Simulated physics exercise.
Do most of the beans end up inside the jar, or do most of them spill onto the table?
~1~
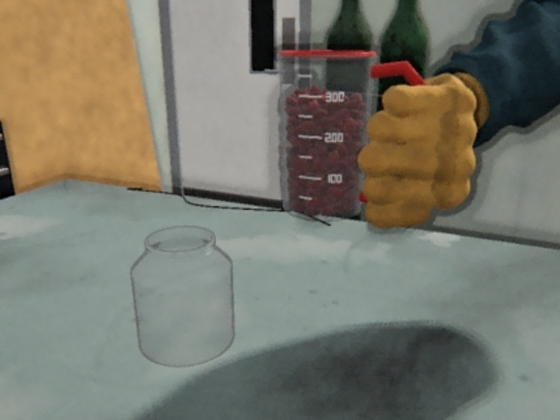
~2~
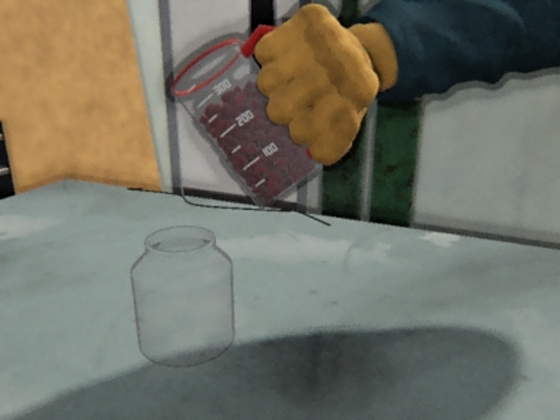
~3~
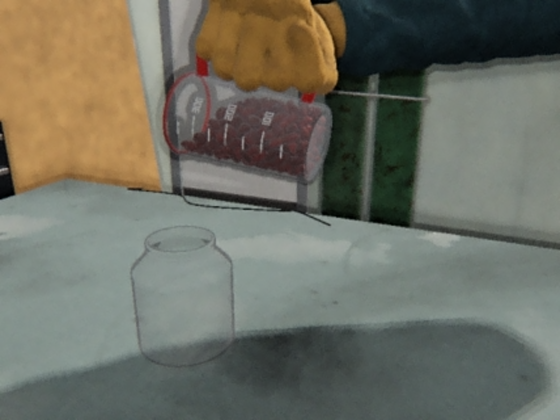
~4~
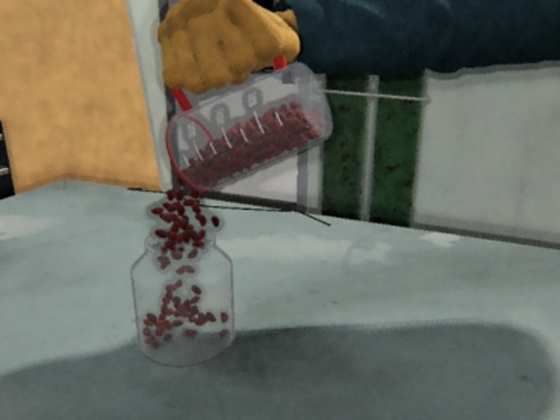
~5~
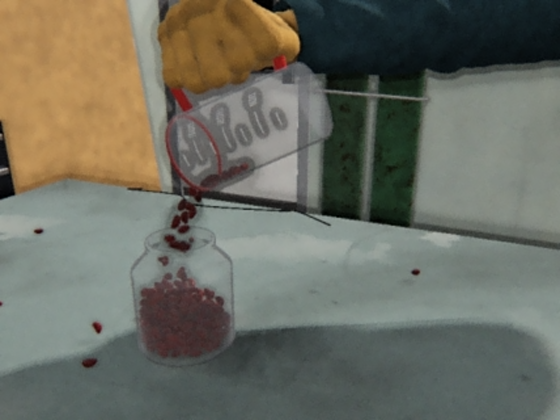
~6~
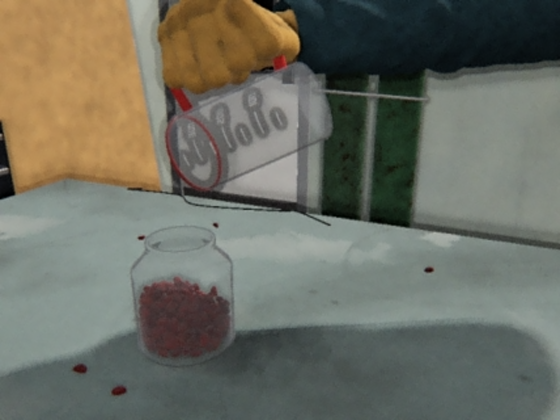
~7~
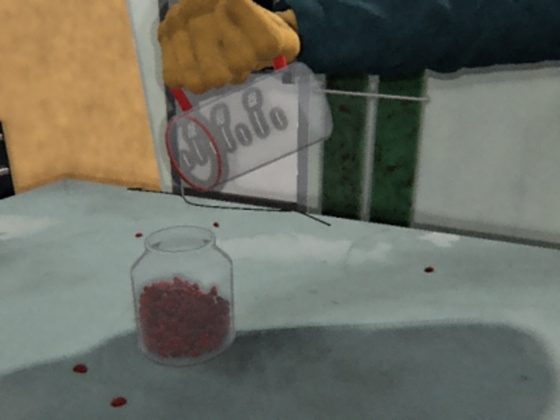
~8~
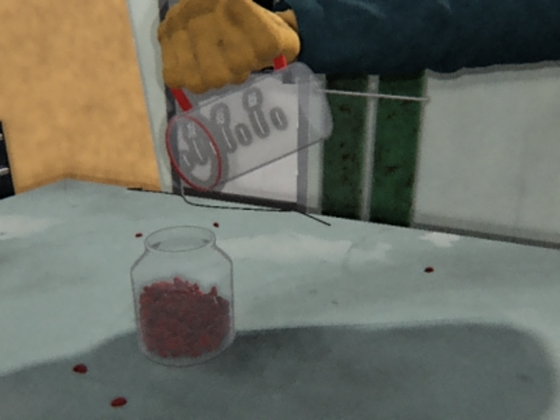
Most of the beans end up inside the jar. Only a few lie scattered on the table, and the cup looks empty.
A gloved hand empties a clear cup of red beans into a jar, spilling a few.
